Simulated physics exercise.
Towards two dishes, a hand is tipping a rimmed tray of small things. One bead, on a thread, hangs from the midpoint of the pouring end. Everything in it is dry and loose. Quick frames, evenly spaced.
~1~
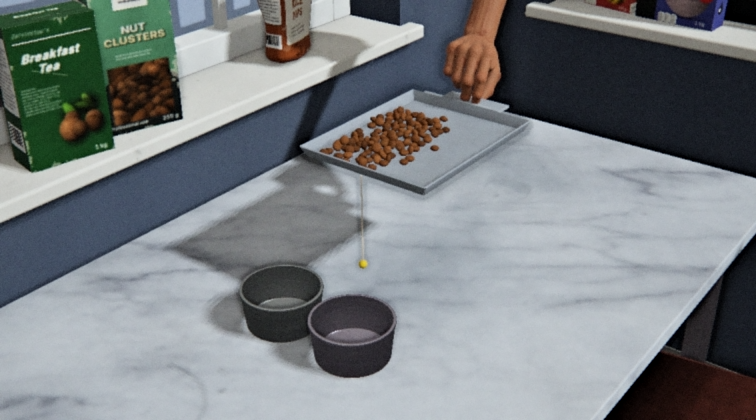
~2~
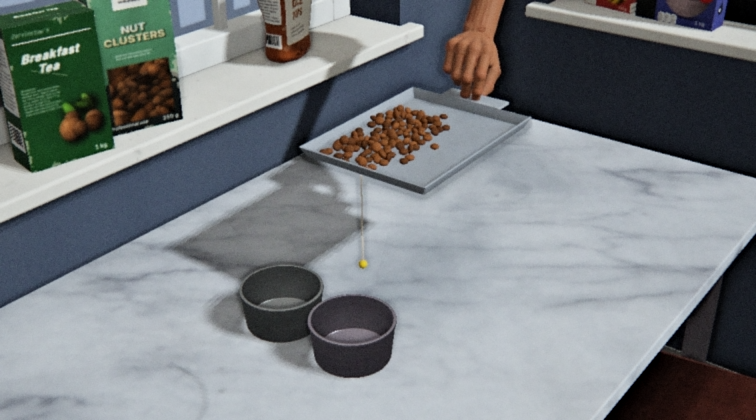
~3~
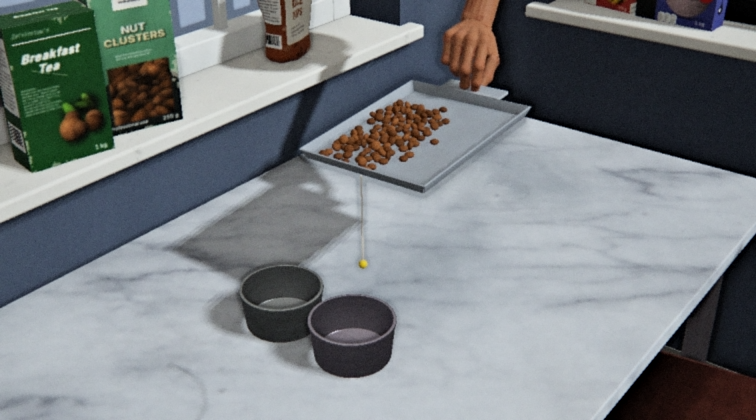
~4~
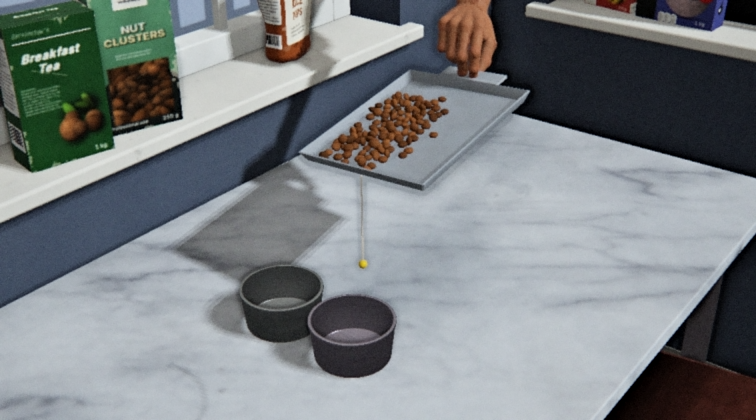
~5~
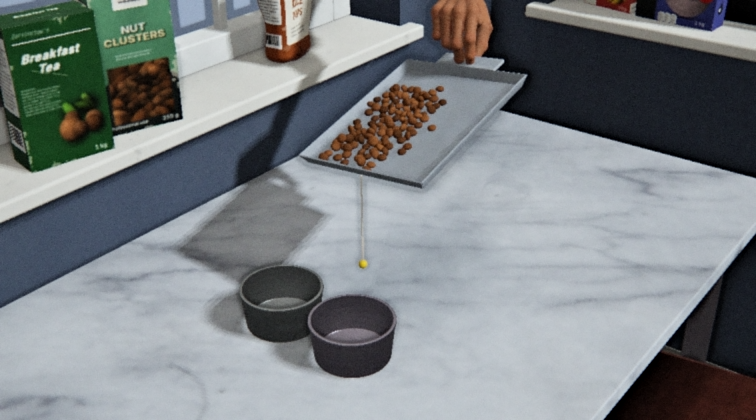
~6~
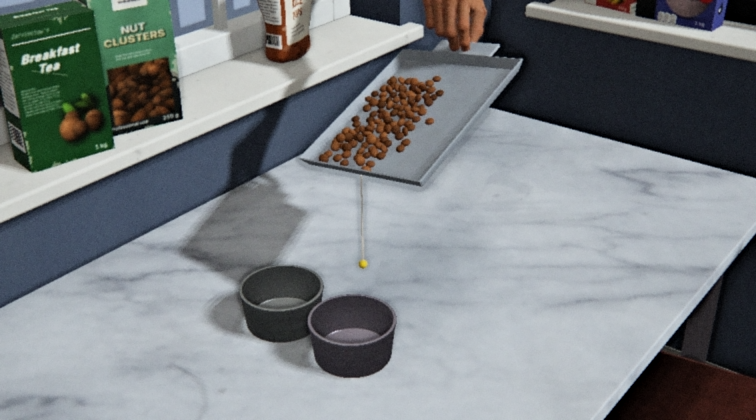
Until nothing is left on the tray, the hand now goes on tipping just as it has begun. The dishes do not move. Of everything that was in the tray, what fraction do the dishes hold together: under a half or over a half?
Most likely the spill will be the greater part.
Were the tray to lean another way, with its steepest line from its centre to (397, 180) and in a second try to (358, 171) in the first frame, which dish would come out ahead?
Try one: The rightmost dish. Try two: The leftmost dish.
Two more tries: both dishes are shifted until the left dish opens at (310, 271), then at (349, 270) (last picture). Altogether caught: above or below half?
The bulk of it and then Short of half.
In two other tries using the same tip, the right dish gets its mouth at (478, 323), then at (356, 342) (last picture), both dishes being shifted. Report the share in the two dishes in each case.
You'd get near 0 per cent and afterwards near 0 per cent.
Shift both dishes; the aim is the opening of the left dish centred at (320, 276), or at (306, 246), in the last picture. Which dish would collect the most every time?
The first try: The left-side dish. The second: The left-side dish.
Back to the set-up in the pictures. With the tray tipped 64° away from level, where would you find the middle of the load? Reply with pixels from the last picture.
The load is centred about (325, 158).
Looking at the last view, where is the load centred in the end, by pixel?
The centre settles at about (293, 295).
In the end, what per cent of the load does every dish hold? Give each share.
30 % left, 0 % right.
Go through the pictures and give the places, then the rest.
Corners of the pouring end at (307, 146) and (424, 184), level; middle of the load at (391, 135), bits of dog kibble; left dish at (254, 319); right dish at (325, 354); bead on its thread at (363, 264), in the first frame.
Corners of the pouring end at (307, 146) and (424, 184), level; middle of the load at (391, 134), in the second frame.
Corners of the pouring end at (307, 148) and (423, 182), tipped barely, lowest at the left corner; middle of the load at (391, 130), in the third frame.
Corners of the pouring end at (306, 150) and (422, 180), tipped a little, lowest at the left corner; middle of the load at (390, 126), in the fourth frame.
Corners of the pouring end at (306, 153) and (420, 179), tipped clearly, lowest at the left corner; middle of the load at (388, 121), in the fifth frame.
Corners of the pouring end at (306, 156) and (419, 177), tipped clearly, lowest at the left corner; middle of the load at (386, 116); left dish at (254, 319); right dish at (325, 354), in the sixth frame.
Soon, tray tipped steeply; most on the tray; about a quarter in the air.
A while on, tray tipped past a quarter turn; about a quarter in the left dish; about two thirds outside both; a small part in the air.
Towards the end, tray tipped past a quarter turn; about a quarter in the left dish; about two thirds outside both.
Finally, tray tipped past a quarter turn; none in the right dish; about a quarter in the left dish; about two thirds outside both.
